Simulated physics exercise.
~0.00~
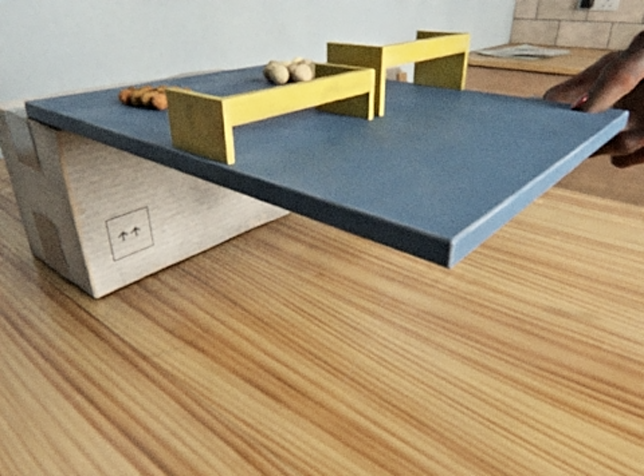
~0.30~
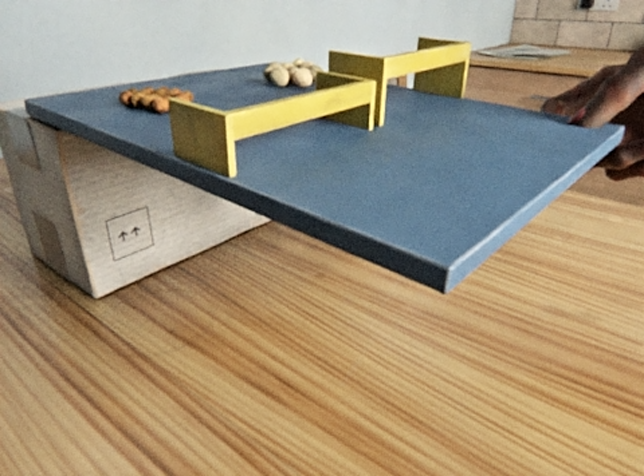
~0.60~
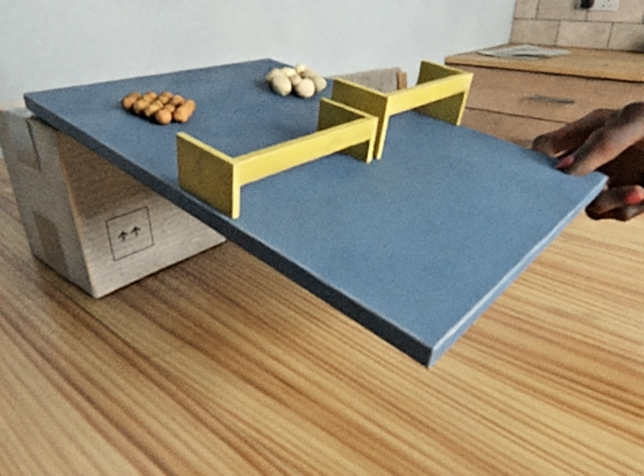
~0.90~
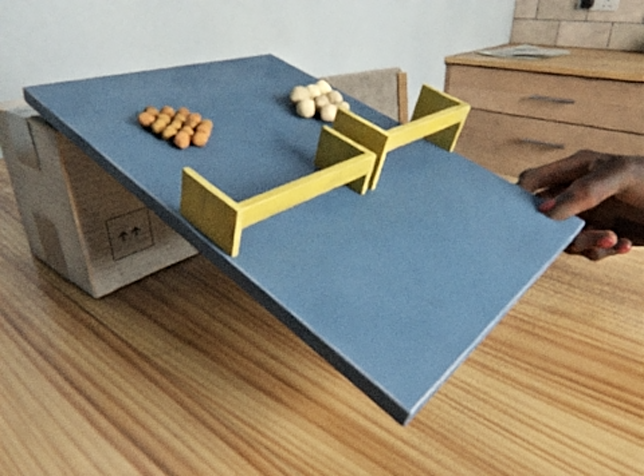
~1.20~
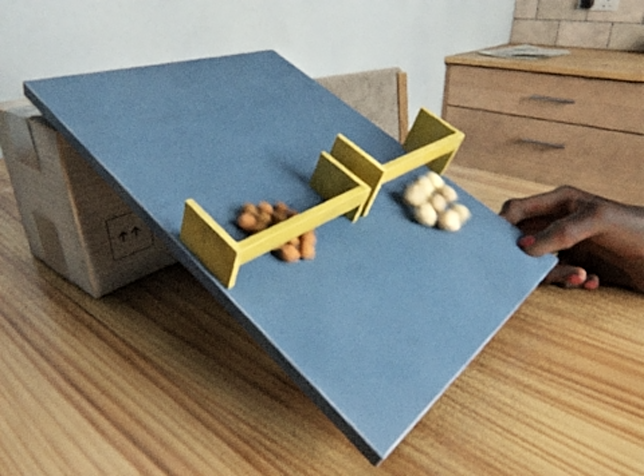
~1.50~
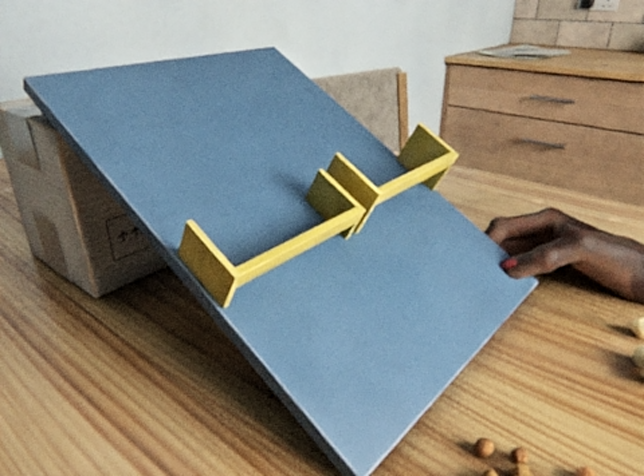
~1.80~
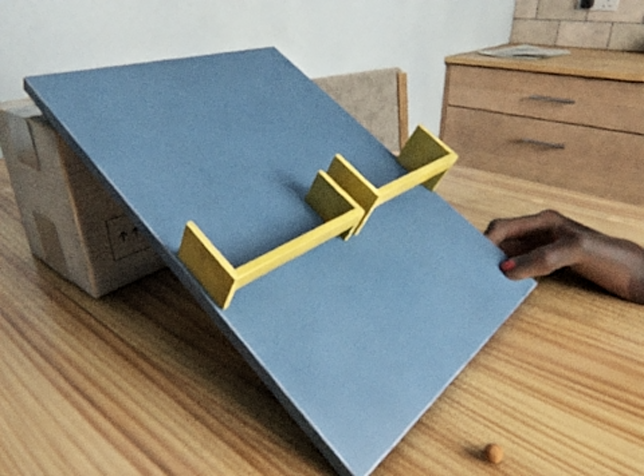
At the start, a blue board rests with one end on a cardboard box and the other in a hand, holding a cluster of small brown balls and a cluster of pale ones uphill of two yellow gates. The hand gradually lowers the free end, and the board tilts more steeply. The pale cluster starts down the slope, and so does the brown one. Both pass under their gates, the pale balls ahead of the brown. They roll off onto the wooden counter as the board comes to rest, leaving one brown ball in view.
